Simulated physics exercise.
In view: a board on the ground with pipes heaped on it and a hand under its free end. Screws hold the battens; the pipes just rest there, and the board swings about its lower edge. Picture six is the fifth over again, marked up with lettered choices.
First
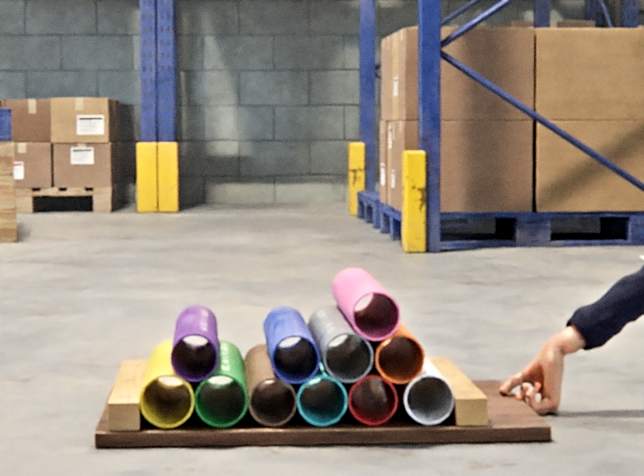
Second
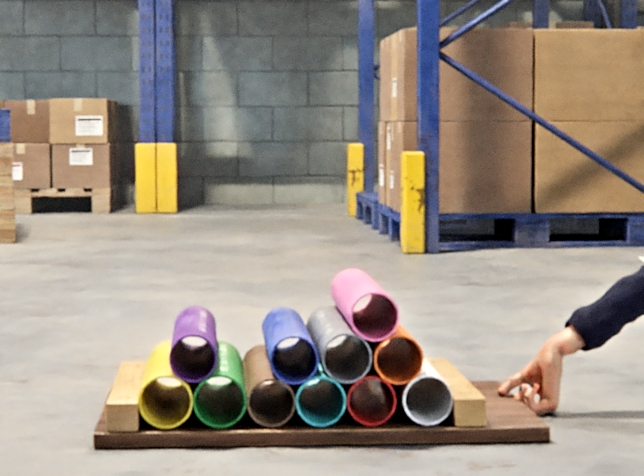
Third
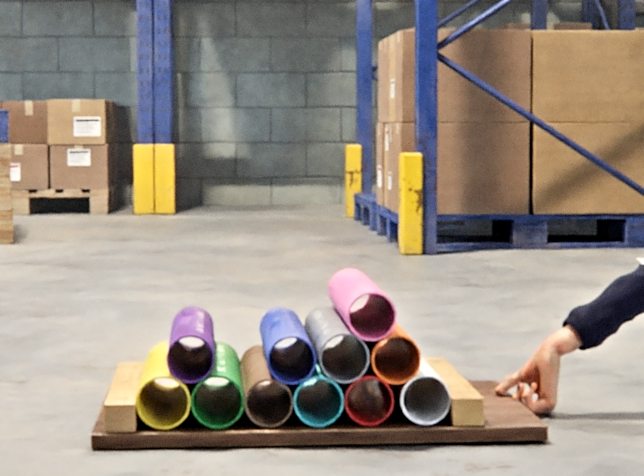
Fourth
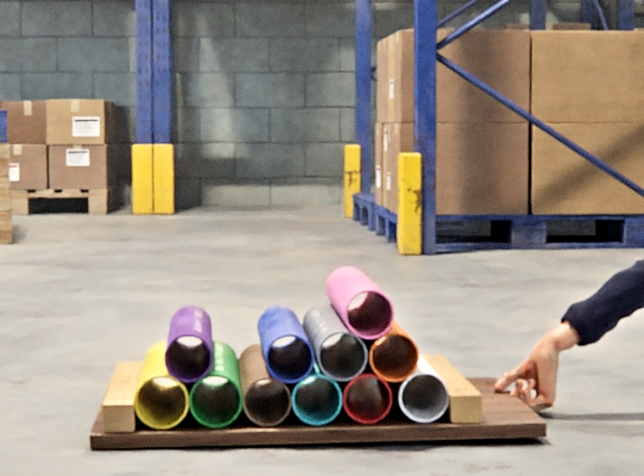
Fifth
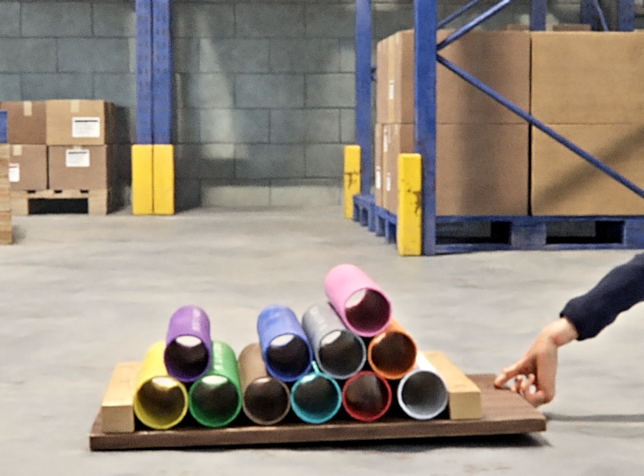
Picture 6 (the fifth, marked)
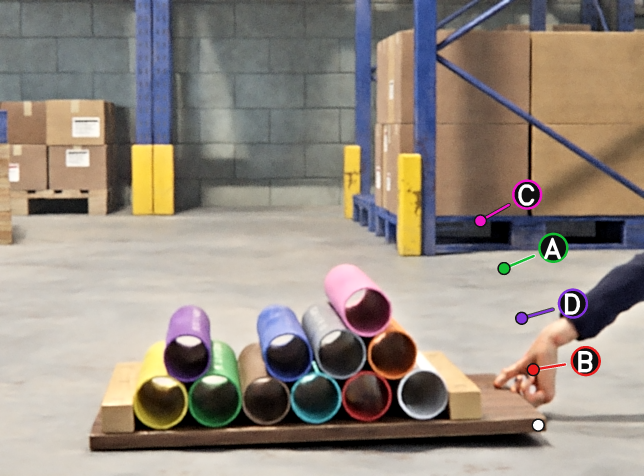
In a warehouse, colorful pipes sat stacked between two wooden blocks on a dark board on the floor, while a hand at the right end raised that end very slightly.
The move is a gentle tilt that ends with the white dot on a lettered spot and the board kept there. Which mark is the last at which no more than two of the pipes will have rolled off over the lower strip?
Raise it to A.
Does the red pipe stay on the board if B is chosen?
The red pipe: Yes.
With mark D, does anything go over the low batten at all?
At D: No.
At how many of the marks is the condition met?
Three of the four.
On the marked copy, A at (504, 269); B at (533, 370); C at (481, 221); D at (522, 318); the white dot at (538, 425).
Taking A. A third of the way, board at 15°.
Two thirds of the way, board at 22°.
When it is over, board at 22°, none over the low batten.
As for the rest, B none over the low batten; C five over the low batten; D none over the low batten.
